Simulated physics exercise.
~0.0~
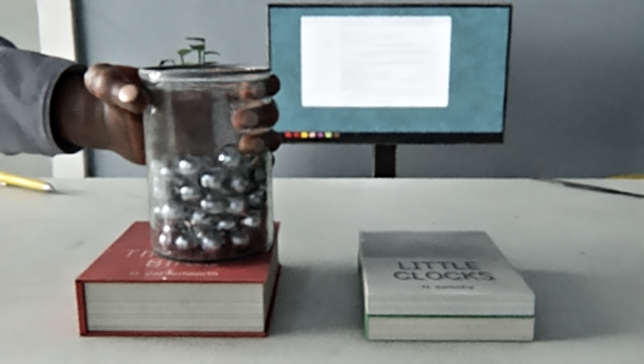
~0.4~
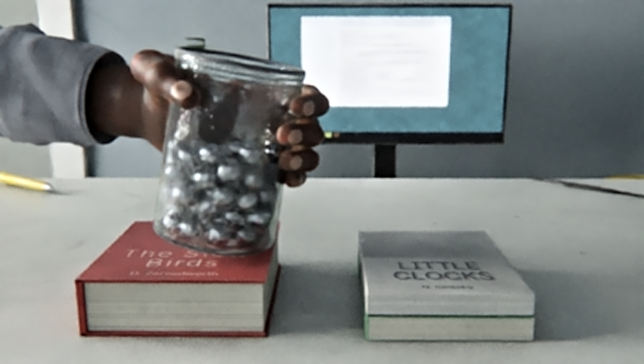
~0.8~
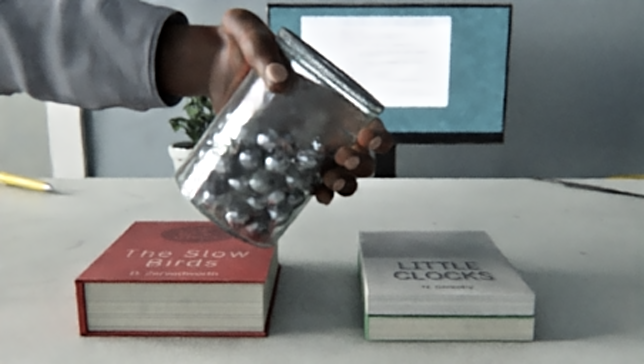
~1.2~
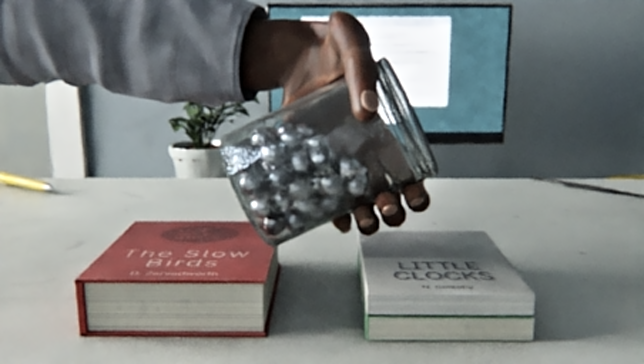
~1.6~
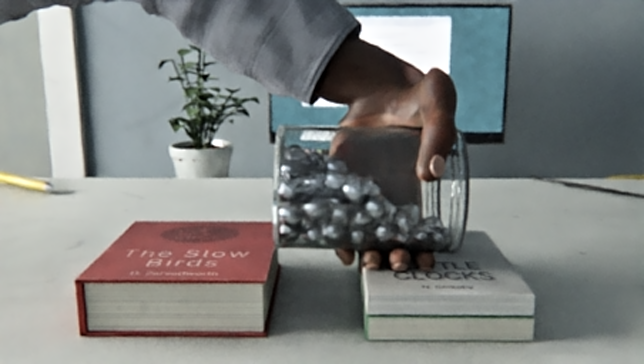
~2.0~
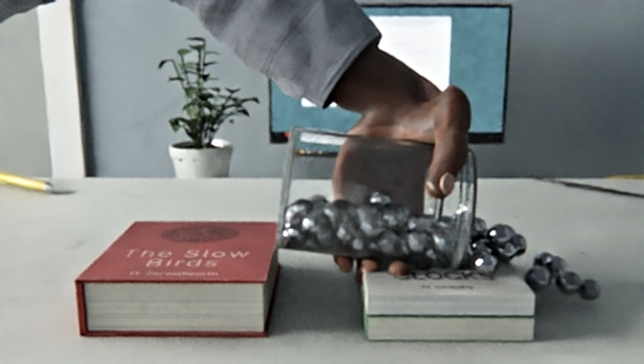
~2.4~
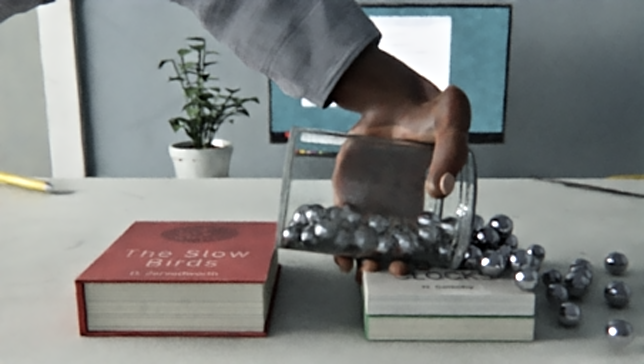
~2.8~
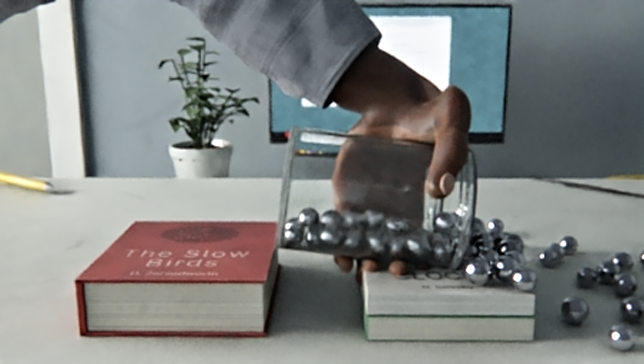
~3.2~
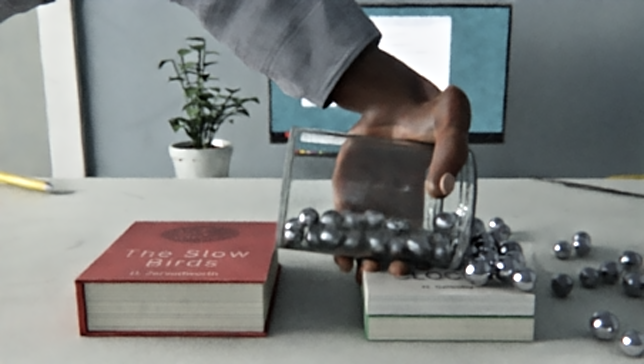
The clip opens with a hand holding an upright glass jar of shiny steel balls over a red book titled The Slow Birds, with a grey book, Little Clocks, to its right and a monitor behind. The hand lifts the jar and tilts it rightward, revealing a potted plant in the background, while the balls stay inside. It then lowers the jar onto its side against the grey book. Balls spill from the mouth over the book and roll onto the table to the right. The flow dies down, leaving roughly half the balls in the jar, still held in place.
